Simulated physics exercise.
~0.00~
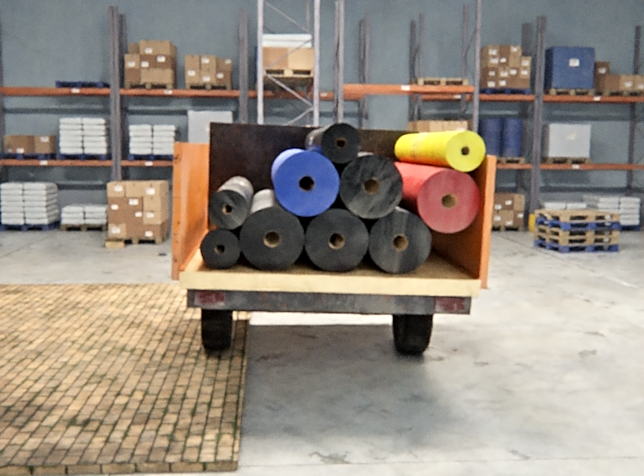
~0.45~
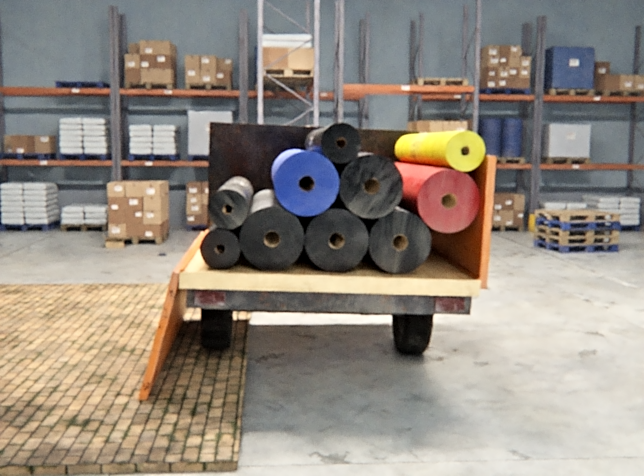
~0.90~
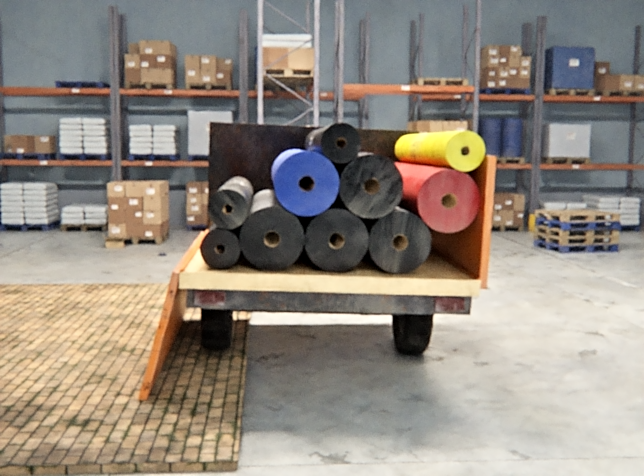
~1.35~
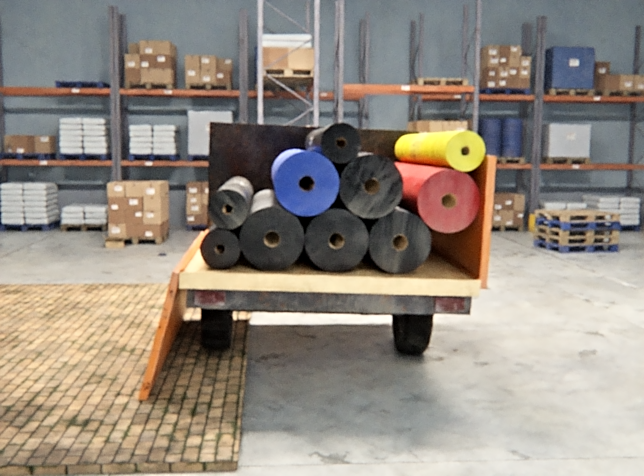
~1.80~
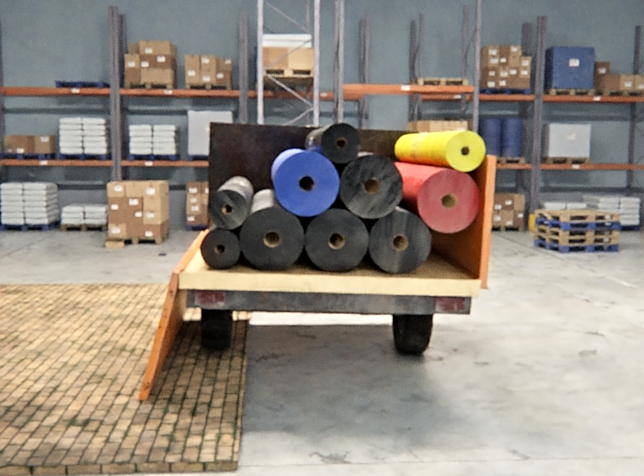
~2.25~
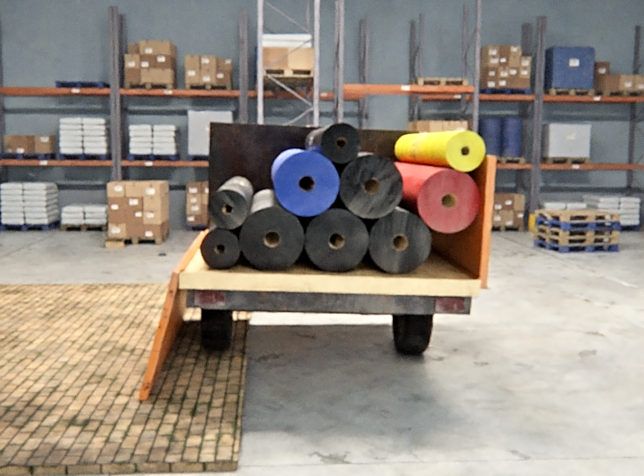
To begin with, a trailer seen from its tail end stands in a warehouse, loaded with a stack of rolls, most of them black, with a blue one, a red one and a yellow one among them. Orange boards stand upright along both sides. Then the left board swings out and down until it hangs at a slant beside the deck, its lower end over the brick-paved patch. The right board stays upright. The rolls do not shift as the side opens. At the end, the whole stack still rests on the trailer, and none have fallen to the ground.
